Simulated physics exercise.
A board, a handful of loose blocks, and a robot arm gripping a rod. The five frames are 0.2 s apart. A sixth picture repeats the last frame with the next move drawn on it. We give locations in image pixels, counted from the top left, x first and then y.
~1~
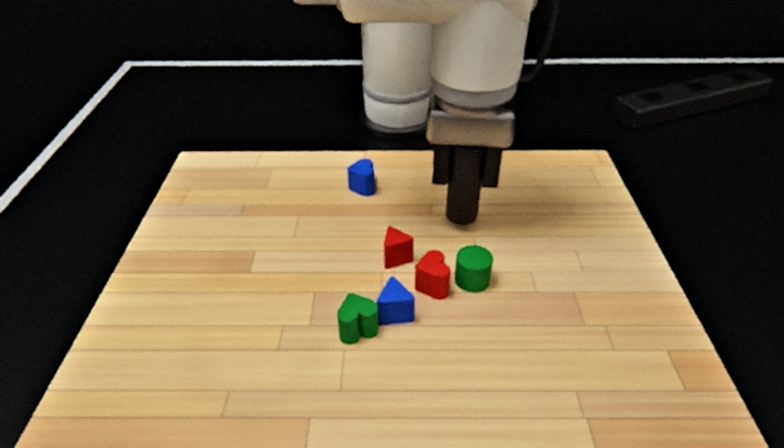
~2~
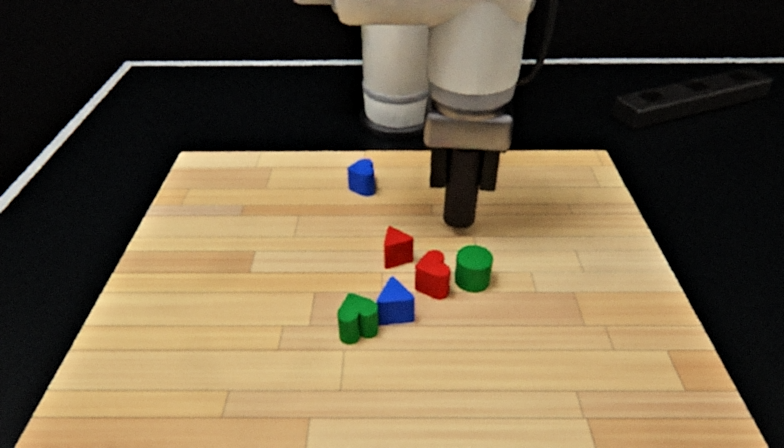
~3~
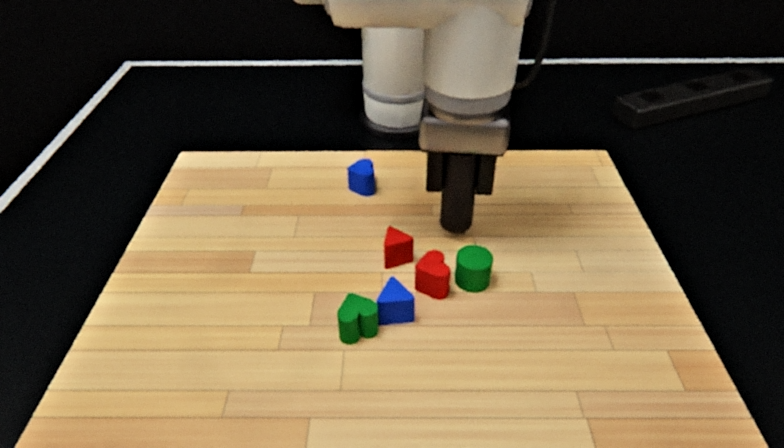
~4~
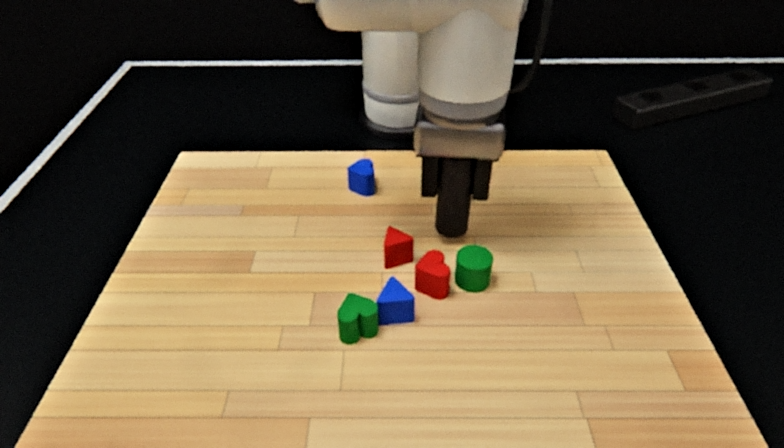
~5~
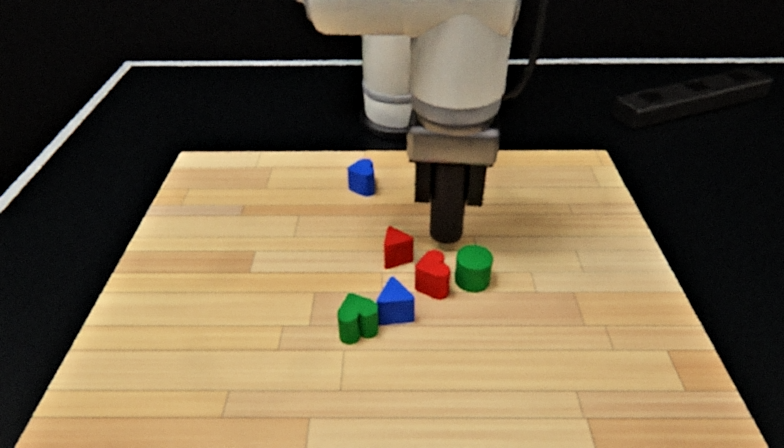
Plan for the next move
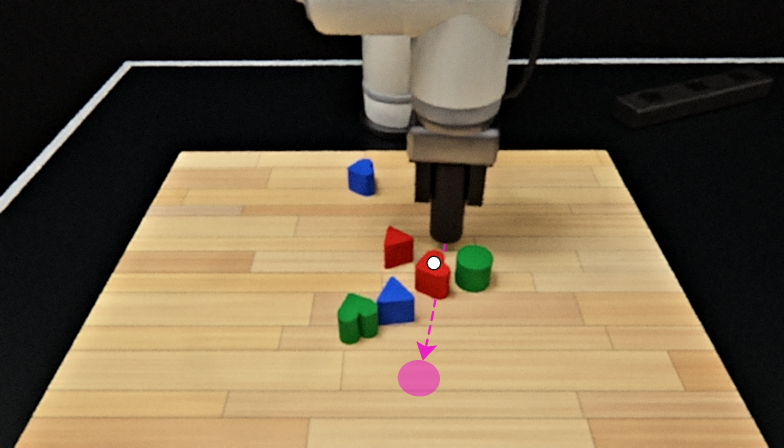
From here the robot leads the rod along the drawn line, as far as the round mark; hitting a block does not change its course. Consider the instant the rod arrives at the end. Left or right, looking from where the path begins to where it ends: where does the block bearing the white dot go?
Right side.
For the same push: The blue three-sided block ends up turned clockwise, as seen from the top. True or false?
The statement is correct.
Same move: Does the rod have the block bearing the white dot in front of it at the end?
Yes, I think so.
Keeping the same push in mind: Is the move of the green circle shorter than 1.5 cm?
I'd say yes.
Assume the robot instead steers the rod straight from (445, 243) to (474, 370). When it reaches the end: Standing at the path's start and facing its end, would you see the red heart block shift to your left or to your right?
The shift goes right.
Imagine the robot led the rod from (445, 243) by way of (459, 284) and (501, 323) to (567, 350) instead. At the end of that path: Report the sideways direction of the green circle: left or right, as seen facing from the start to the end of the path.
That's a shift to the left.
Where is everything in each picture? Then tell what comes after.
Rod tip at (461, 215); block tops, green heart block at (356, 307); blue three-sided block at (395, 291); red heart block at (434, 263); green circle at (475, 257), in the first picture.
Rod at (459, 219); blocks unchanged, in the second picture.
Rod at (456, 223); blocks unchanged, in the third picture.
Rod at (451, 228); blocks unchanged, in the fourth picture.
Rod at (446, 233); green heart block at (356, 307); blue three-sided block at (395, 291); red heart block at (434, 263); green circle at (475, 257), in the fifth picture.
Path on the board, from (445, 243) to (419, 378); the dot is on the red heart block.
The first path, step by step. One third of the way, rod at (439, 272); red heart block at (427, 284); green circle at (478, 260).
Two thirds of the way, rod at (431, 317); green heart block at (350, 308); blue three-sided block at (387, 302), turned 50° clockwise; red heart block at (411, 332), turned 20° clockwise; green circle at (478, 260).
At the end, rod at (419, 368); green heart block at (350, 308); blue three-sided block at (387, 302), turned 50° clockwise; red heart block at (382, 375), turned 75° clockwise; green circle at (478, 260).
